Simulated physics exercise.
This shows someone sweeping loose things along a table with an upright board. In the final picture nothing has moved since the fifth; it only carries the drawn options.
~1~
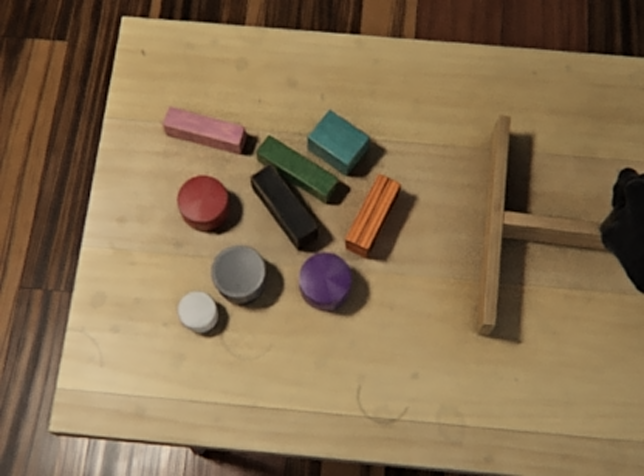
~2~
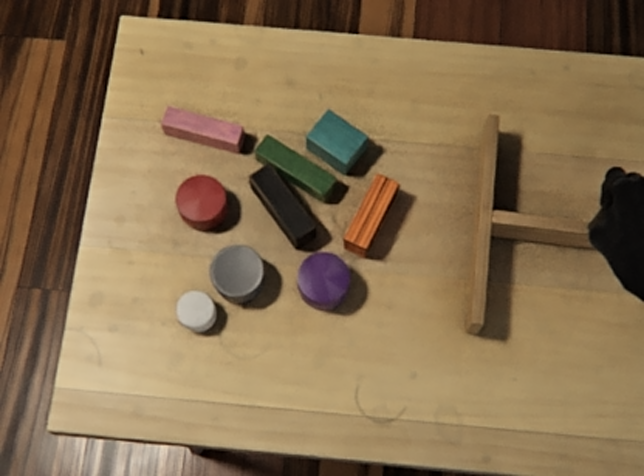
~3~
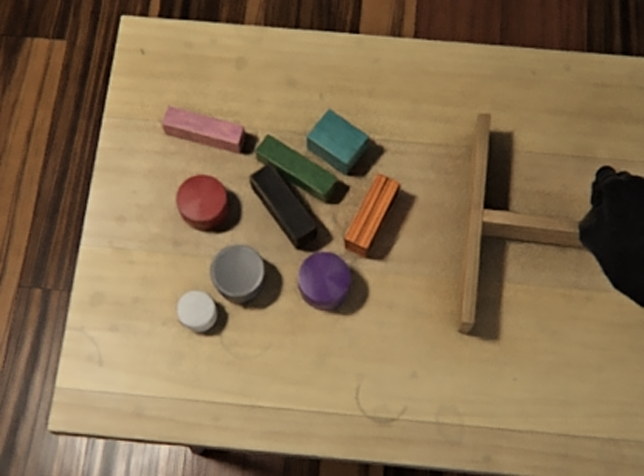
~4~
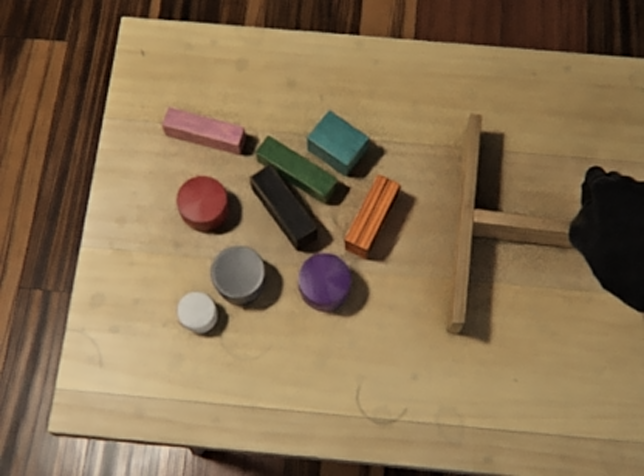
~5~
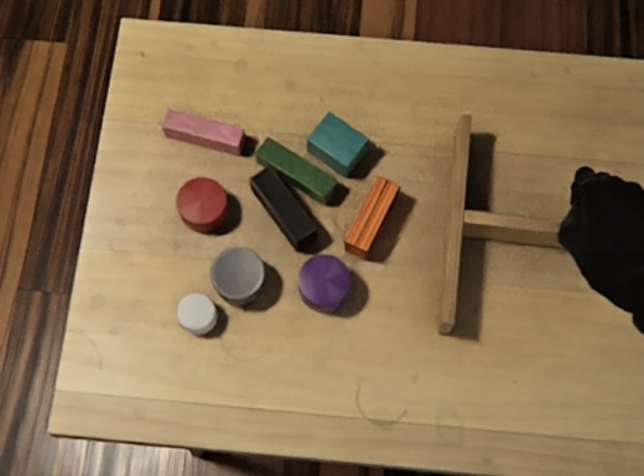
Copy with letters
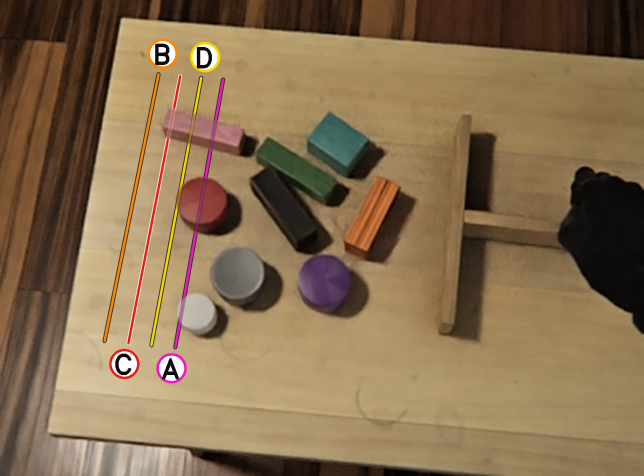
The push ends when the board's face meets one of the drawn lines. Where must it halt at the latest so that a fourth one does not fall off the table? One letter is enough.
Stop at C.
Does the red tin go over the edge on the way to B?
Yes.
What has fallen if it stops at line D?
It is the pink bar.
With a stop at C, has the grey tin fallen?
Yes.
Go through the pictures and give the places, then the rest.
The first picture shows pink bar (205, 131); purple tin (326, 282); board (498, 216).
The second picture shows board (486, 215); grey tin (238, 275).
The third picture shows board (478, 214); red tin (203, 203).
The fourth picture shows board (468, 214); turquoise block (338, 143).
The fifth picture shows board (458, 215); pink bar (205, 133); purple tin (325, 283); orange stick (372, 218).
On the marked copy, A at (200, 208); B at (133, 202); C at (156, 204); D at (177, 206).
Taking C. A third of the way, board (349, 206); turquoise block (320, 145); green bar (281, 166).
Two thirds of the way, board (238, 196); pink bar (145, 131); red tin (137, 208).
When it is over, board (154, 189); red tin over the edge; grey tin over the edge; three fallen.
As for the rest, A is within the limit but short; B drops five; D is within the limit but short.
